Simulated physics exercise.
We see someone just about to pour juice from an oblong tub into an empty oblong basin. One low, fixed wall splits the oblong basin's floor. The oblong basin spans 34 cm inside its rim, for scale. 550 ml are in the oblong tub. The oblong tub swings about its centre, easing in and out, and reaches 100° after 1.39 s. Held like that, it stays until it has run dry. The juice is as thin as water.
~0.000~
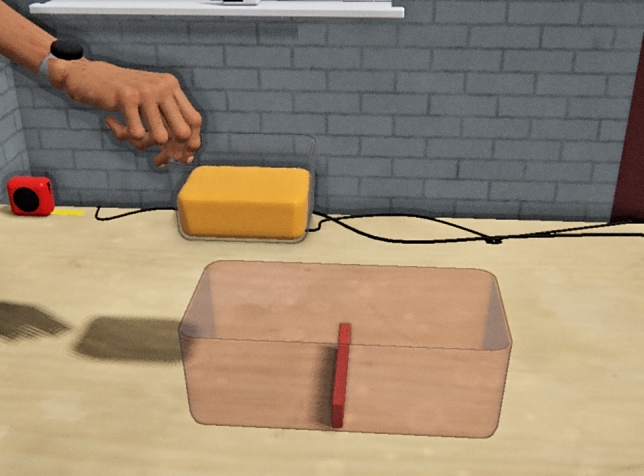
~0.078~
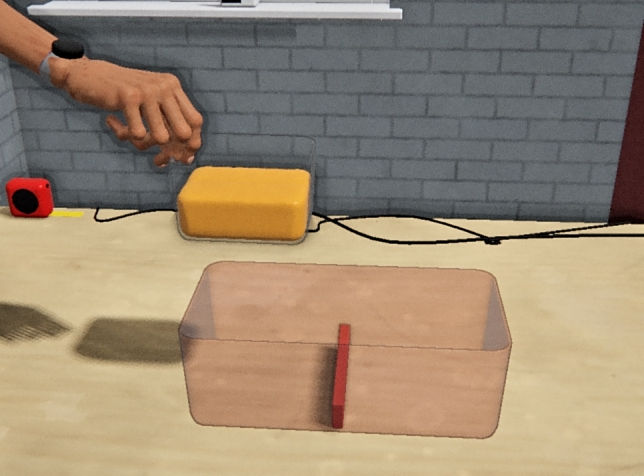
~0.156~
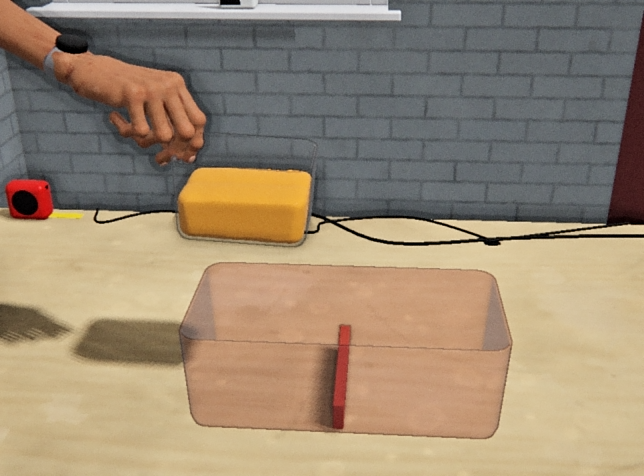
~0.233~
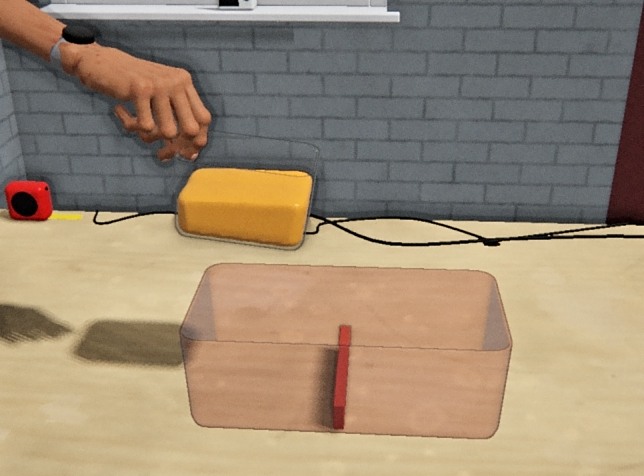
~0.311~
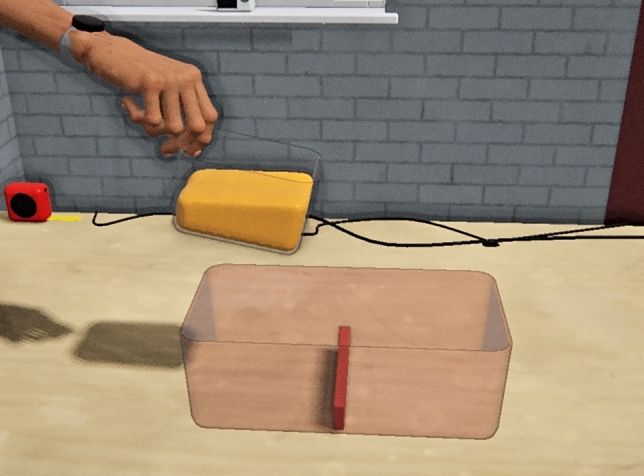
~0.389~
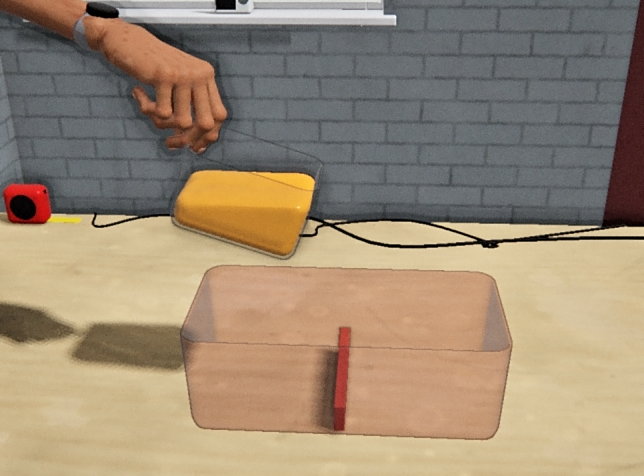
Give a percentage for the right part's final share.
My figure is 76 %.
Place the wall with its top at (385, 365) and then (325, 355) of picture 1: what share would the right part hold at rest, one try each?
The first try gives 25 percent and the second 90 percent.
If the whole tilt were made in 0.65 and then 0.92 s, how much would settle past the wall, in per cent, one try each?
Respectively 75 and 75 %.
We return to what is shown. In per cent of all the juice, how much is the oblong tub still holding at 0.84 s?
Fraction remaining: Approx. 66 per cent.
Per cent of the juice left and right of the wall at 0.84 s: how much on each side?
I'd say some 1 on the left and some 8 on the right.
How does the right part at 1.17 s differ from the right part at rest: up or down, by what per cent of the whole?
Change in share is positive, near 12 percent.
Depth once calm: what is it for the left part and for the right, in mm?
Final levels - left approx 4 mm, right approx 16 mm.
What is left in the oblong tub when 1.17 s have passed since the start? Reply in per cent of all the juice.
Some 18 per cent.
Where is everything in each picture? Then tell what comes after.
In the first picture, tilt 0°; pouring edge (311, 153); surface from (186, 179) to (310, 183); the oblong basin's rim runs from (194, 297) to (503, 309); the wall's top is at (342, 362).
In the second picture, tilt 1°; pouring edge (312, 154); surface from (186, 180) to (309, 184).
In the third picture, tilt 3°; pouring edge (314, 158); surface from (186, 181) to (310, 185).
In the fourth picture, tilt 7°; pouring edge (316, 163); surface from (187, 182) to (311, 186).
In the fifth picture, tilt 12°; pouring edge (318, 170); surface from (186, 183) to (311, 187).
In the sixth picture, tilt 18°; pouring edge (321, 178); surface from (184, 183) to (314, 189).
By 0.84 s the tilt is 66° and 66 per cent is still to pour, 1 is left of the wall and 8 right of it.
By 1.17 s the tilt is 94° and 18 per cent is still to pour, 6 is left of the wall and 63 right of it.
By 1.51 s the tilt is 100° and 2 per cent is still to pour, 20 is left of the wall and 76 right of it.
By 1.89 s the tilt is 100° and 0 per cent is still to pour, 23 is left of the wall and 76 right of it.
At rest 23 per cent lies left of the wall, 76 right of it and 1 outside.
